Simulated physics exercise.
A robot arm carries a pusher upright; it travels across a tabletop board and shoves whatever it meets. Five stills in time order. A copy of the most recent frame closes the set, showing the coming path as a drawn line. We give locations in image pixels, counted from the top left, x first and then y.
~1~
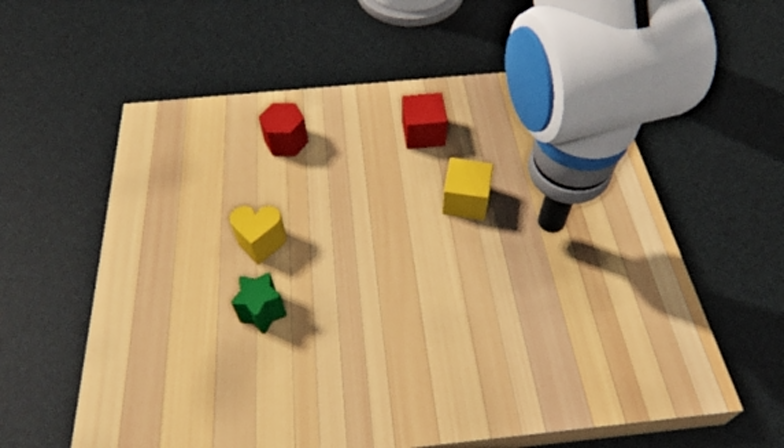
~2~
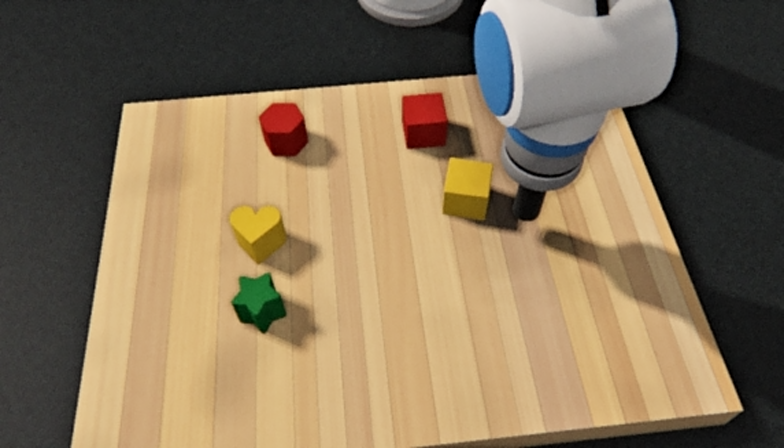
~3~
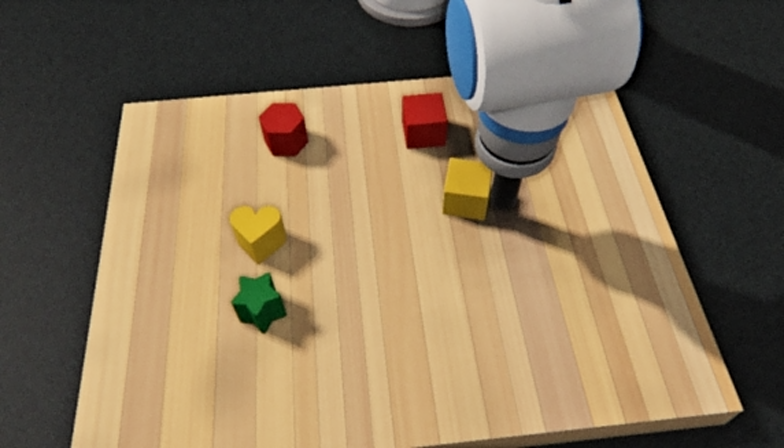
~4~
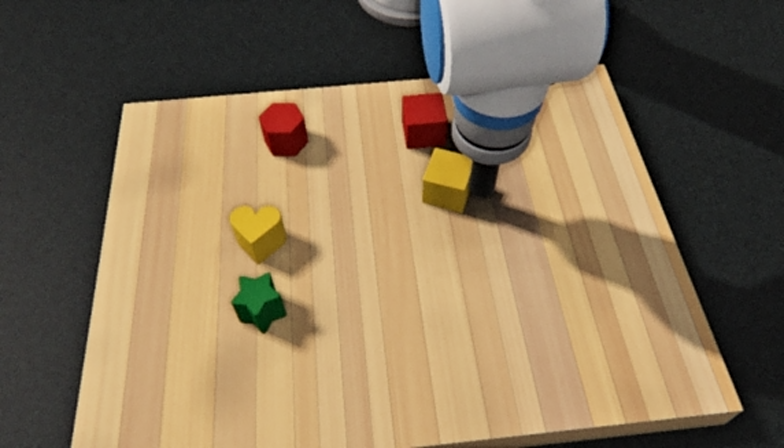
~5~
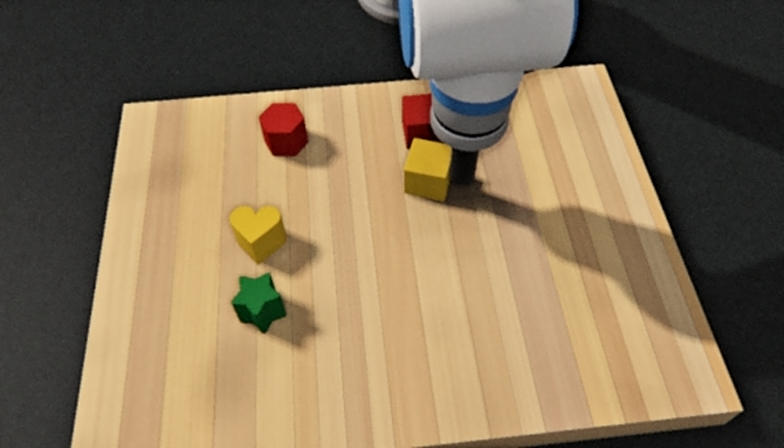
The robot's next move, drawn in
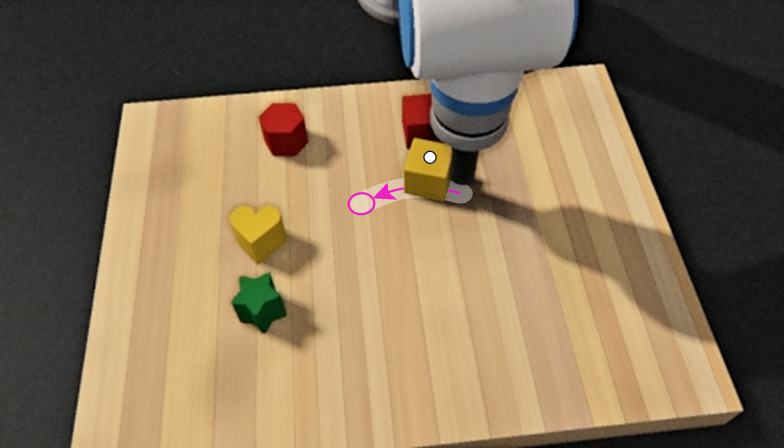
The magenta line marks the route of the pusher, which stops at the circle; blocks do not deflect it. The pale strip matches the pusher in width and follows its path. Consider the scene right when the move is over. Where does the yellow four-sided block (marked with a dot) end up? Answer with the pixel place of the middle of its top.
It comes to (381, 142).
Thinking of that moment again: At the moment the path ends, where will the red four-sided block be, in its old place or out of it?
Well, the red four-sided block holds its place.
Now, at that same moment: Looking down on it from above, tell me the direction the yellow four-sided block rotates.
If we look at it from overhead, the yellow four-sided block pivots clockwise.
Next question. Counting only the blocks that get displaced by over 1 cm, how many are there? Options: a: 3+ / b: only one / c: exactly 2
It's b.
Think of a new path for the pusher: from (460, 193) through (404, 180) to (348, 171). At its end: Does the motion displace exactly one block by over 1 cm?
I expect so.
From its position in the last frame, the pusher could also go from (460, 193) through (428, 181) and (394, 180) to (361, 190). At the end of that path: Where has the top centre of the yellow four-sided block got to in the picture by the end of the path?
It is at (367, 135).
The drawn path runs from (460, 193) via (426, 187) and (392, 191), ending at (362, 204); the dot is on the yellow four-sided block.
What follows on the original path. One third of the way, pusher at (426, 169); yellow four-sided block at (399, 146), turned 20° clockwise.
Two thirds of the way, pusher at (392, 173); yellow four-sided block at (381, 142), turned 55° clockwise.
At the end, pusher at (360, 186); red four-sided block not moved; yellow four-sided block at (381, 142), turned 55° clockwise.
